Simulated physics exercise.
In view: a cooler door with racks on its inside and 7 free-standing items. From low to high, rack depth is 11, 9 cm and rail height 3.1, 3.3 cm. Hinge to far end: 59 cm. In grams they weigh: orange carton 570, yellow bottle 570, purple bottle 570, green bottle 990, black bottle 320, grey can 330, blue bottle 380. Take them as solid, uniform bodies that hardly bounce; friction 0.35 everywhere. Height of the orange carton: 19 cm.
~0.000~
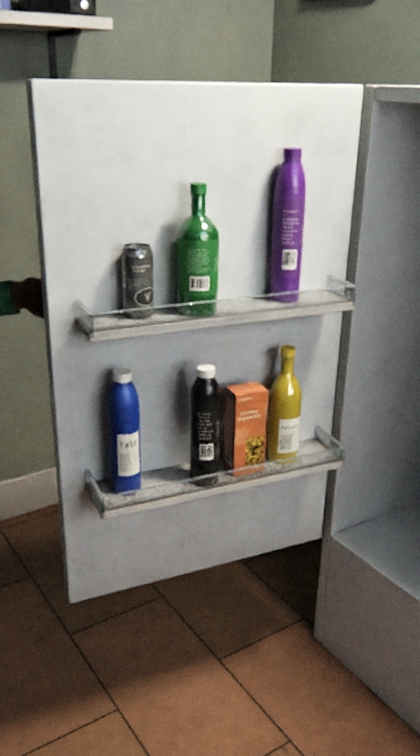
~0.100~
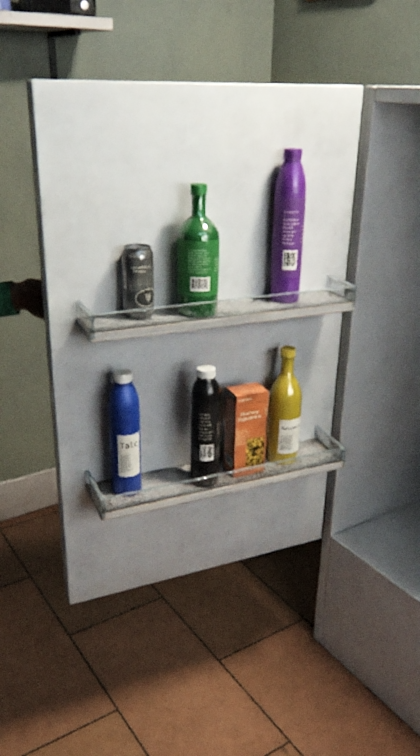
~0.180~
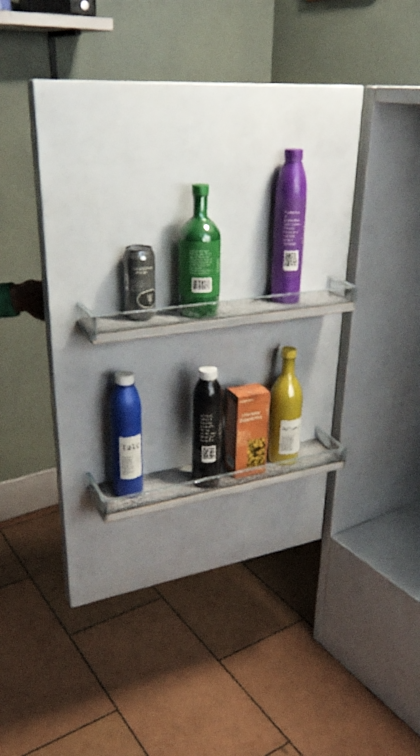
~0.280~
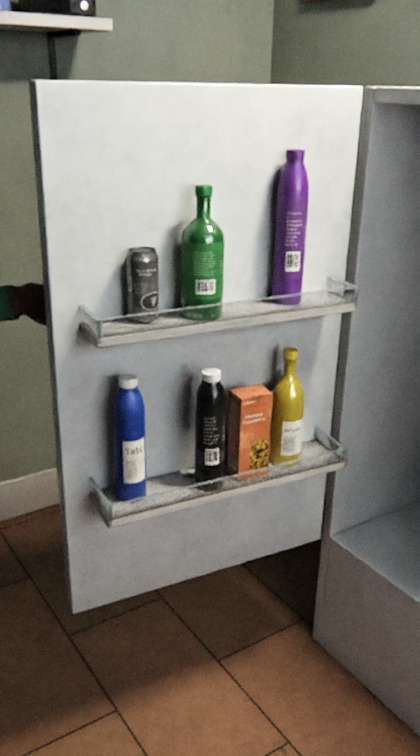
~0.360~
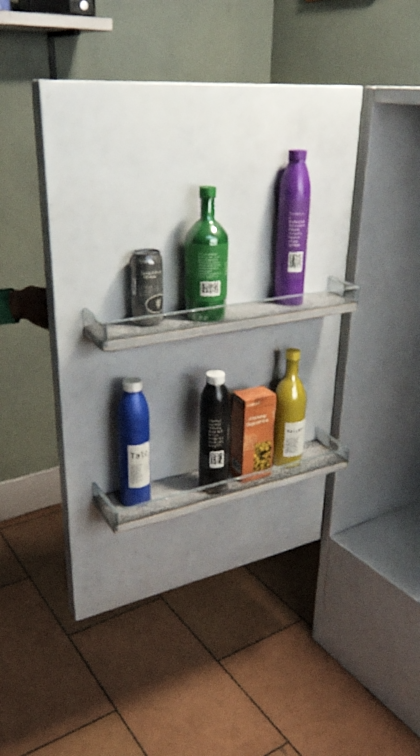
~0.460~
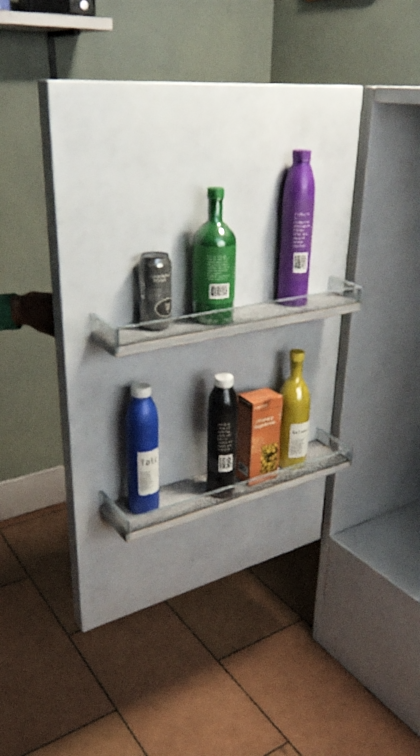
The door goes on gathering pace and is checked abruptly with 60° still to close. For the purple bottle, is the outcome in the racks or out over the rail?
The purple bottle stays in.
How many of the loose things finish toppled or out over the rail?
2 of them.
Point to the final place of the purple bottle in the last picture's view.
At about (343, 236).
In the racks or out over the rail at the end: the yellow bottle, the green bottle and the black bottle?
The yellow bottle is still in the racks; the green bottle ends in the racks; the black bottle finishes out over the rail.
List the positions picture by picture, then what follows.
In the first frame, door at 100°; purple bottle (288, 227); orange carton (245, 429).
In the second frame, door at 100°; green bottle (198, 250); black bottle (205, 426).
In the third frame, door at 99°; grey can (140, 283); blue bottle (126, 434).
In the fourth frame, door at 97°; orange carton (249, 433); yellow bottle (287, 406).
In the fifth frame, door at 95°; green bottle (207, 254); black bottle (214, 432).
In the sixth frame, door at 91°; purple bottle (297, 230); grey can (155, 291).
By 1.06 s, door at 60°; purple bottle tilted 3° near (348, 235); blue bottle tilted 12°; black bottle tilted 11°.
By 1.46 s, door at 60°; blue bottle now out over the rail; black bottle tilted 15°; orange carton 2 cm from its spot.
By 1.76 s, door at 60°; black bottle tilted 16°; grey can 2 cm from its spot.
By 2.86 s, door at 60°; black bottle now out over the rail; grey can 2 cm from its spot.
When it is over (3.1 s), out over the rail, black bottle and blue bottle; the other 5 within 5 cm of the start. In the last view, purple bottle near (343, 236).
